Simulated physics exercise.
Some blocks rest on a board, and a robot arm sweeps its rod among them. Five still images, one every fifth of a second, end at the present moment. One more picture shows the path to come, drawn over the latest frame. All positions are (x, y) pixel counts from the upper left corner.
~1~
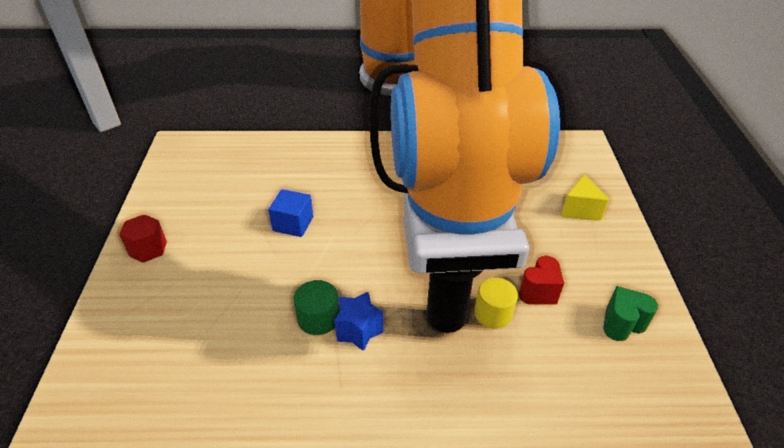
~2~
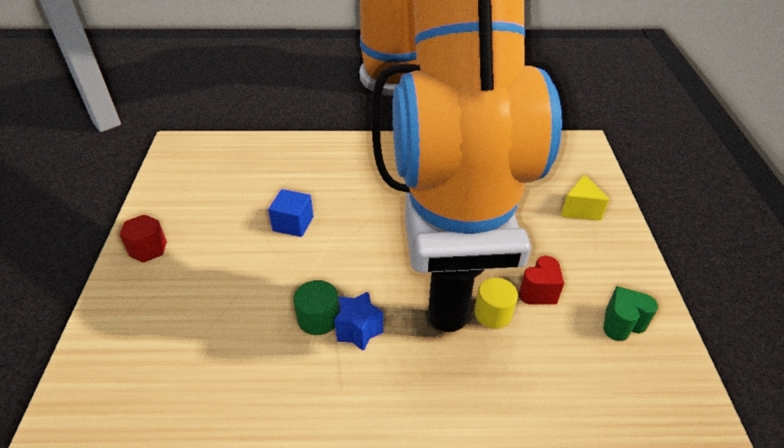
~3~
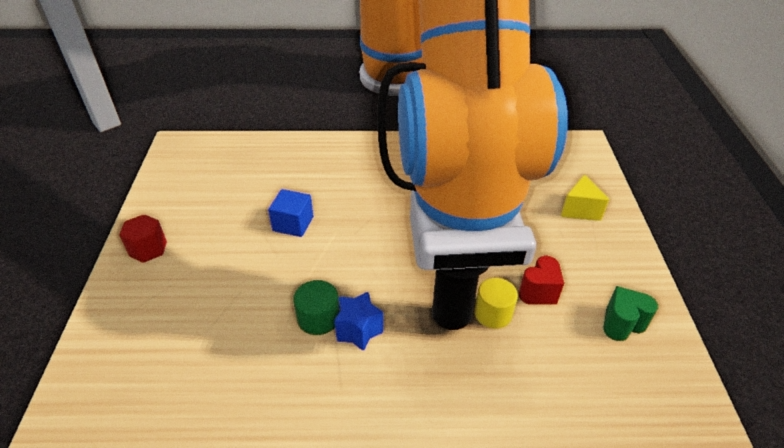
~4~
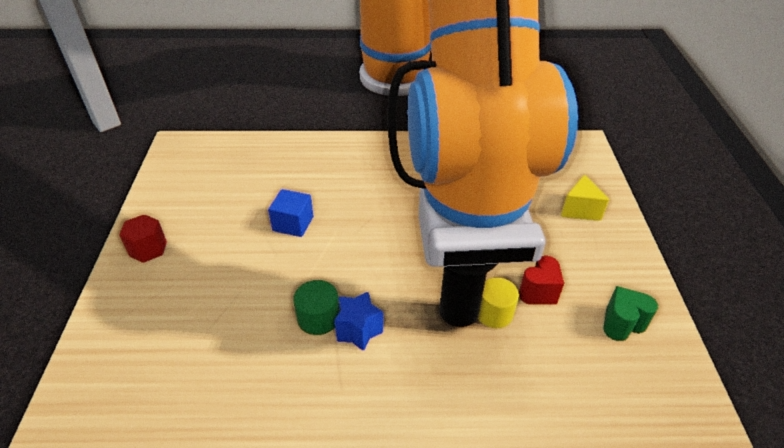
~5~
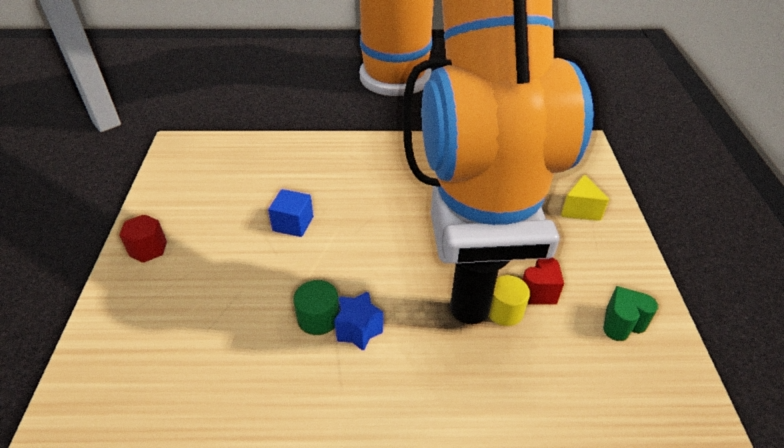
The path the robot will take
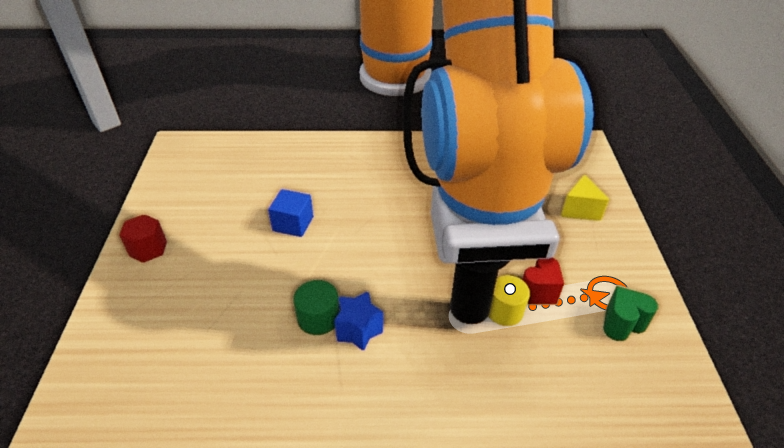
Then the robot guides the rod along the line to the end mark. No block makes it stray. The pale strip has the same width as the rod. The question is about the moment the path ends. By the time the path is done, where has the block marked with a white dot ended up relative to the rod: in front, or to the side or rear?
Expect to find it ahead of the rod.
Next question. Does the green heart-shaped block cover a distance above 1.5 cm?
My answer is yes.
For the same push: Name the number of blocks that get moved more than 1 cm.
Three or more blocks move.
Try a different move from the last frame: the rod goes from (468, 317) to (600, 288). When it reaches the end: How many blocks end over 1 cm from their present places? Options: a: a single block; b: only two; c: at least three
Choice c: At least three.
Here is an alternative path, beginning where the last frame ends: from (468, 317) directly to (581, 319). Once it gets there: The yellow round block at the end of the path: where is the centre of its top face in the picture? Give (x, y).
The centre of its top face lies at (611, 276).
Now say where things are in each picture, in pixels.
Rod tip (446, 317); block tops, yellow round block (498, 291); red heart-shaped block (546, 271); green heart-shaped block (633, 302), in the first frame.
Rod (448, 316); blocks unchanged, in the second frame.
Rod (452, 314); blocks unchanged, in the third frame.
Rod (459, 311); blocks unchanged, in the fourth frame.
Rod (470, 309); yellow round block (510, 289); red heart-shaped block (546, 271); green heart-shaped block (633, 302), in the fifth frame.
Path on the board, straight from (468, 317) to (609, 293); the dot is on the yellow round block.
What follows on the original path. One third of the way, rod (519, 301); yellow round block (561, 285); red heart-shaped block (576, 259), turned 55° anticlockwise.
Two thirds of the way, rod (568, 293); yellow round block (612, 282); red heart-shaped block (590, 254); green heart-shaped block (644, 306), turned 25° clockwise.
At the end, rod (613, 285); yellow round block (659, 279); red heart-shaped block (597, 248), turned 150° anticlockwise; green heart-shaped block (659, 310), turned 60° clockwise.
